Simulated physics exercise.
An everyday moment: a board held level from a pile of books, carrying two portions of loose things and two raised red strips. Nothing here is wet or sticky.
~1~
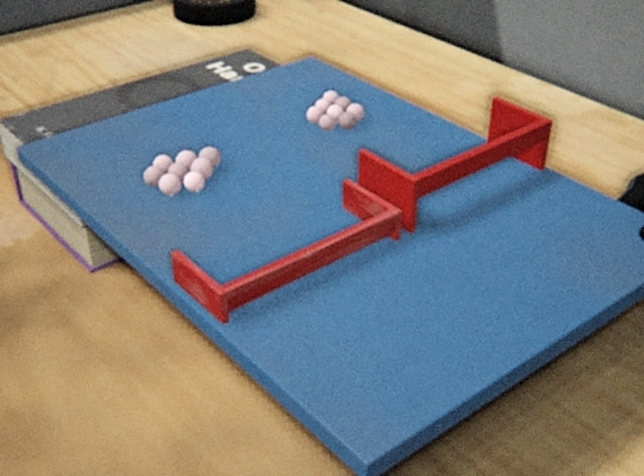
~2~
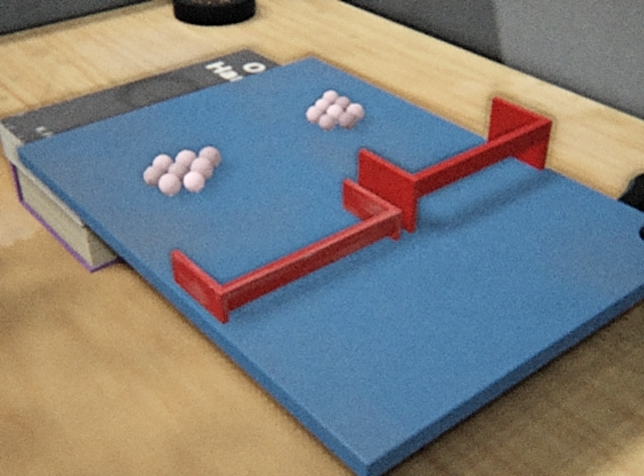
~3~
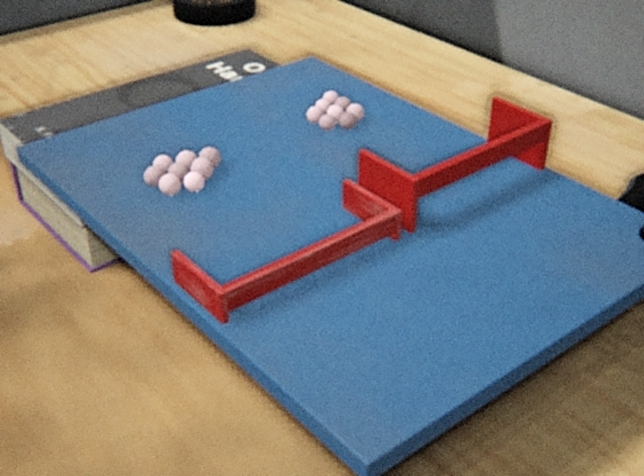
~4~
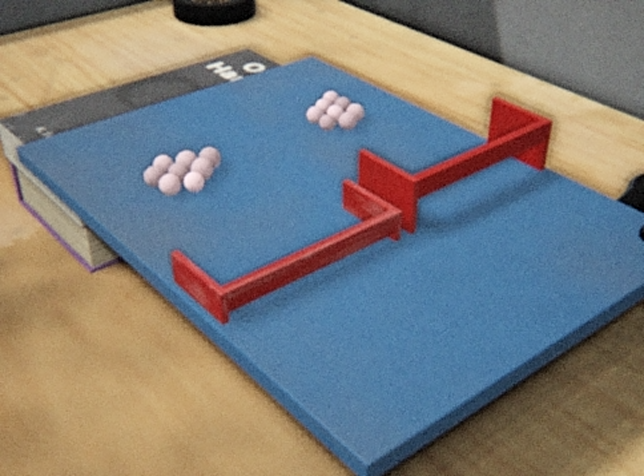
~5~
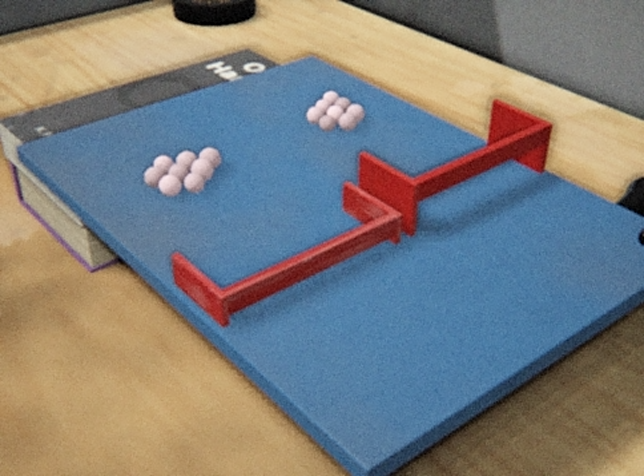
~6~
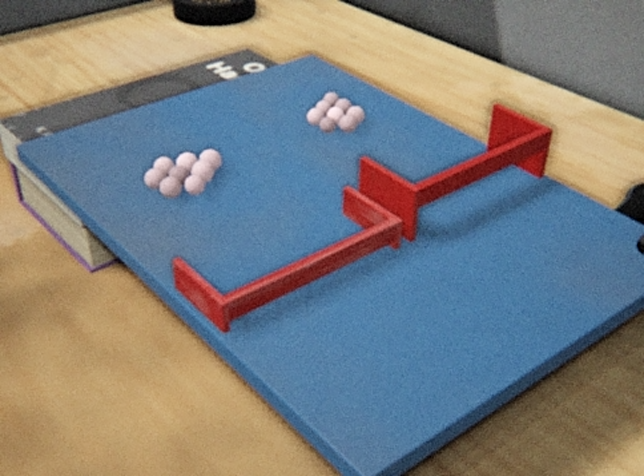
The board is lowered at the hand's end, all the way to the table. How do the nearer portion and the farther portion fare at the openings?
The nearer portion is stopped by its gate and the farther portion slips under its gate.
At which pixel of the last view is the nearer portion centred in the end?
Around (292, 325).
Then, 0.27 s on from there, board sloping at 6°; nearer portion where it was; farther portion where it was.
Then, 0.60 s on from there, board sloping at 12°; nearer portion on its way down; farther portion on its way down.
Then, 0.96 s on from there, board resting at 14°; nearer portion has reached its gate; farther portion the whole lot past its gate.
In the end, board resting at 14°; nearer portion gathered behind its gate; farther portion the whole lot past its gate.
